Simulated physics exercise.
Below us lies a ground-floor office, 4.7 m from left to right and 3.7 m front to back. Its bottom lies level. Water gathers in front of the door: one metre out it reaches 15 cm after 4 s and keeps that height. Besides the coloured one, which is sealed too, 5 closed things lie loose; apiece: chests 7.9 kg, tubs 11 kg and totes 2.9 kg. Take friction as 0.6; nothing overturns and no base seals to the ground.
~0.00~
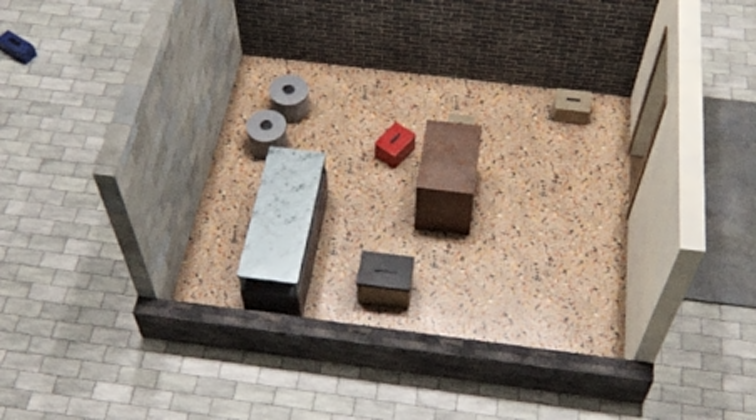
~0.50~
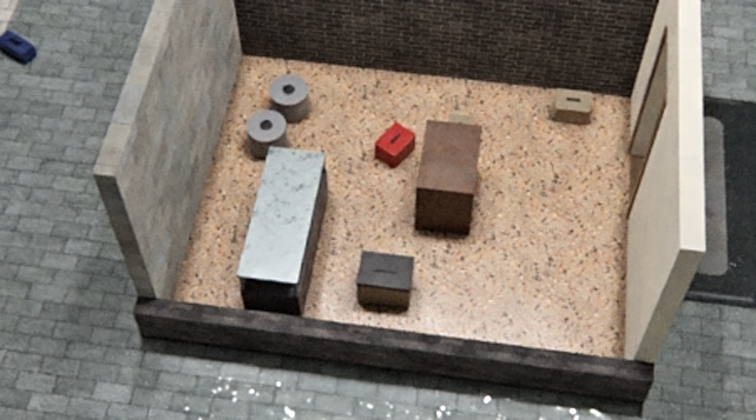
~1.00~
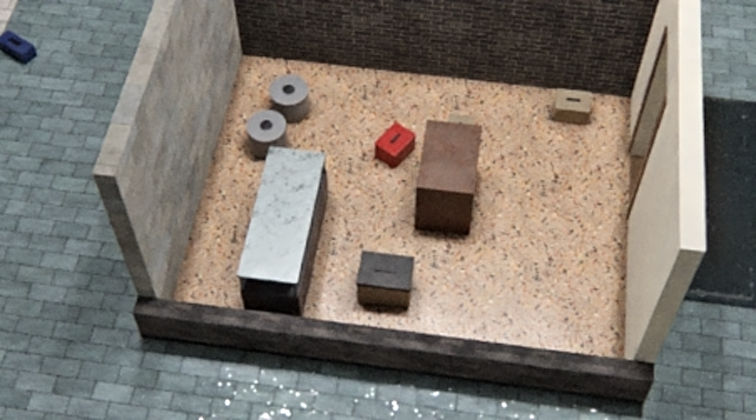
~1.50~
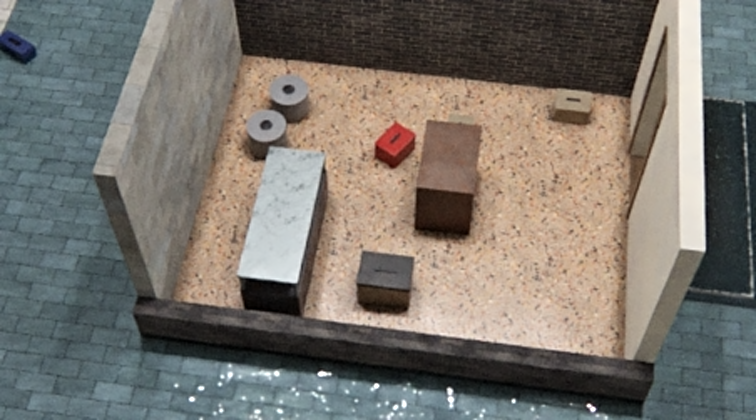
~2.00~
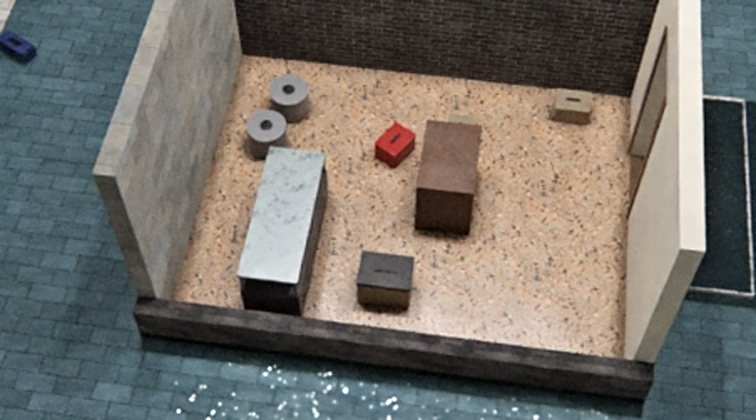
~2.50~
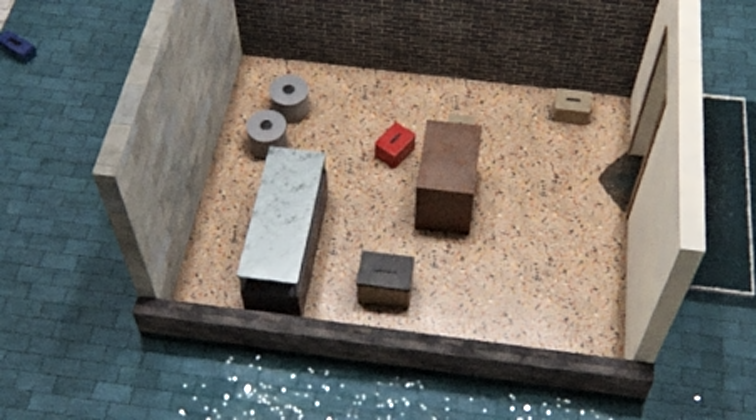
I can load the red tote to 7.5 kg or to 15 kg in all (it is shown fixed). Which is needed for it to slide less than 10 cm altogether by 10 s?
I expect that the smaller load will do.
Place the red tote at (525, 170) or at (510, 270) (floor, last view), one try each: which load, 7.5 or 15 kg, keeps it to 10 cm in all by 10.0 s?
In turn: It takes the larger; either load holds.
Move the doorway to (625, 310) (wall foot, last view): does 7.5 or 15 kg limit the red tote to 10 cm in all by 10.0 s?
Then the smaller load will do.
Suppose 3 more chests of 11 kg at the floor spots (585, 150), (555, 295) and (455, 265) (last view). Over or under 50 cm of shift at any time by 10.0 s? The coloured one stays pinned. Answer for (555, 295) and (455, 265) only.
In turn: Less, short of it.
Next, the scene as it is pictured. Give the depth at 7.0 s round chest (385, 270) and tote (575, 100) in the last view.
About 1 and 2 cm.
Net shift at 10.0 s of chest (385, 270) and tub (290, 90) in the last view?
In that order: 0 cm, 0 cm.
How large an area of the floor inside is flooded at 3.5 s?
Some 1.5 m2.
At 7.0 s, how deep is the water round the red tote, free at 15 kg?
Roughly 2 cm.
After 3.5 s the red tote would be 0 cm from its start with 7.5 kg and 0 cm from its start with 15 kg; 0 cm of water round it then.
After 4.5 s the red tote would be 0 cm from its start with 7.5 kg and 0 cm from its start with 15 kg; 0 cm of water round it then.
After 7.0 s the red tote would be 0 cm from its start with 7.5 kg and 0 cm from its start with 15 kg; 2 cm of water round it then.
After 10.0 s the red tote would be 0 cm from its start with 7.5 kg and 0 cm from its start with 15 kg; 2 cm of water round it then.
